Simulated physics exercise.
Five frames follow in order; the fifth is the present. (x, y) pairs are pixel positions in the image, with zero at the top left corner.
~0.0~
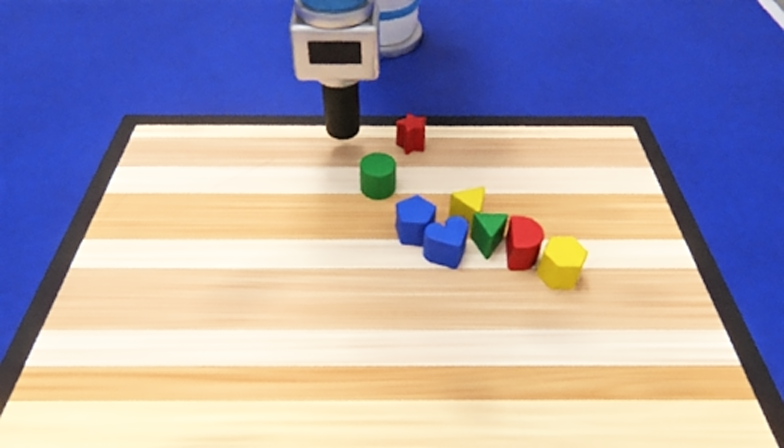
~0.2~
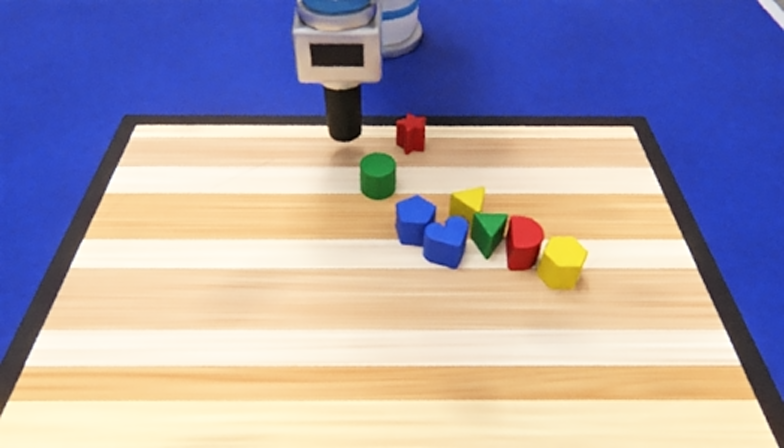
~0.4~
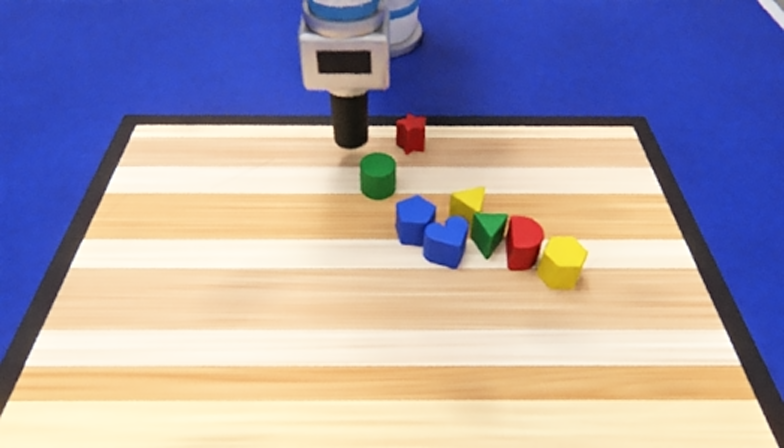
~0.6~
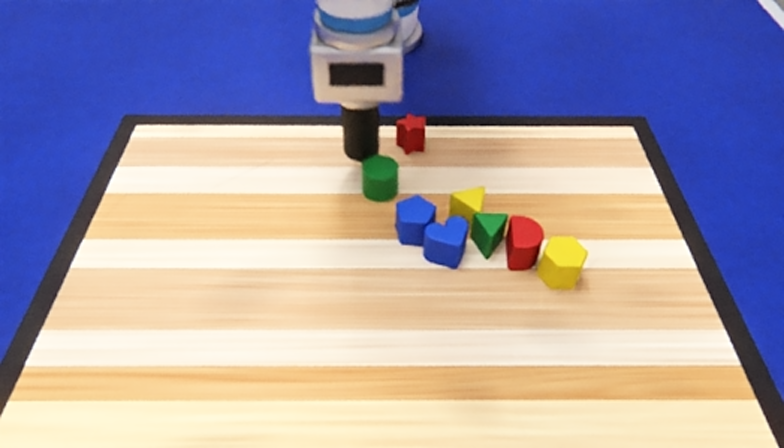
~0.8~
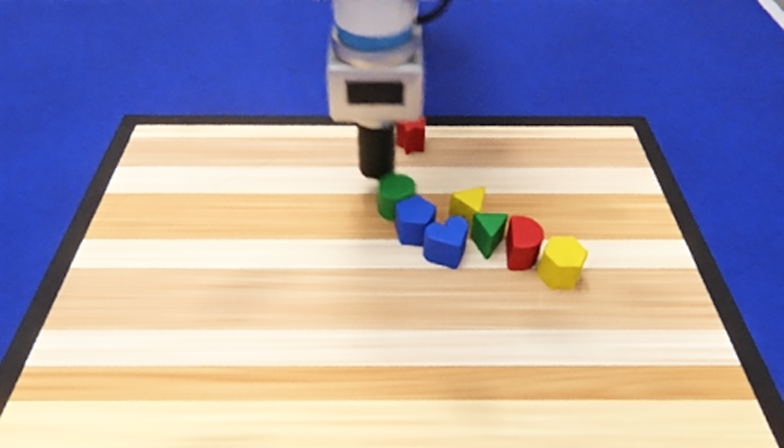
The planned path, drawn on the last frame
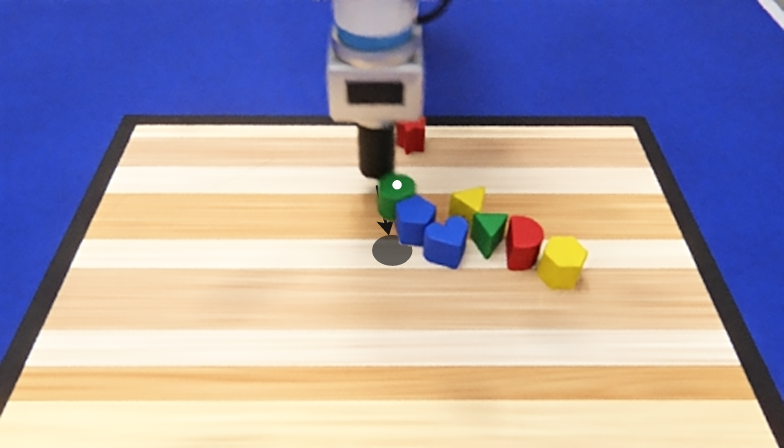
A robot arm with a black stick hangs over the far edge of a pale striped wooden board on a blue surface, seen from above and in front by a still camera. A red star sits near that edge, a green cylinder below it to the left, and blue, yellow, green and red blocks cluster right of centre. The stick moves slowly, then faster, toward the viewer and slightly right, pushing the cylinder a short way up to the blue five-sided block.
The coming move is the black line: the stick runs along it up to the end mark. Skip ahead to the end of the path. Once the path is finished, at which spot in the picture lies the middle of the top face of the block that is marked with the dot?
My prediction: (421, 251).
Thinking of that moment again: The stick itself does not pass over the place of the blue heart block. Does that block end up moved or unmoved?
It moves.
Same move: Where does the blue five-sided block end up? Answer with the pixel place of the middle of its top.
It ends at (455, 271).
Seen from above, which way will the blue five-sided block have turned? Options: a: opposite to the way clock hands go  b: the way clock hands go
I choose a.
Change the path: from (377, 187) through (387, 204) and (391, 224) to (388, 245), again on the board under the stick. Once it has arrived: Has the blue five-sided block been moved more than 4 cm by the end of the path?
That would be a yes.
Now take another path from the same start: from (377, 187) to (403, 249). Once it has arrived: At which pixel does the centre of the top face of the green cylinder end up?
The spot you're after is about (428, 252) in the image.
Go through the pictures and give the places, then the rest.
In the first picture, stick tip (343, 131); block tops, green cylinder (378, 163); red star (413, 122); blue five-sided block (416, 209); blue heart block (449, 230).
In the second picture, stick (345, 133); blocks unchanged.
In the third picture, stick (351, 140); blocks unchanged.
In the fourth picture, stick (362, 152); green cylinder (380, 166).
In the fifth picture, stick (377, 169); green cylinder (397, 185); red star partly hidden; blue five-sided block (416, 209); blue heart block (449, 230).
Path on the board, from (377, 187) to (392, 250); the dot is on the green cylinder.
The first path, step by step. Halfway along, stick (384, 200); green cylinder (408, 216); blue five-sided block (432, 241); blue heart block (468, 246), turned 50° anticlockwise.
At the end, stick (392, 233); green cylinder (421, 251); red star in place; blue five-sided block (455, 271), turned 30° anticlockwise; blue heart block (484, 255), turned 95° anticlockwise.
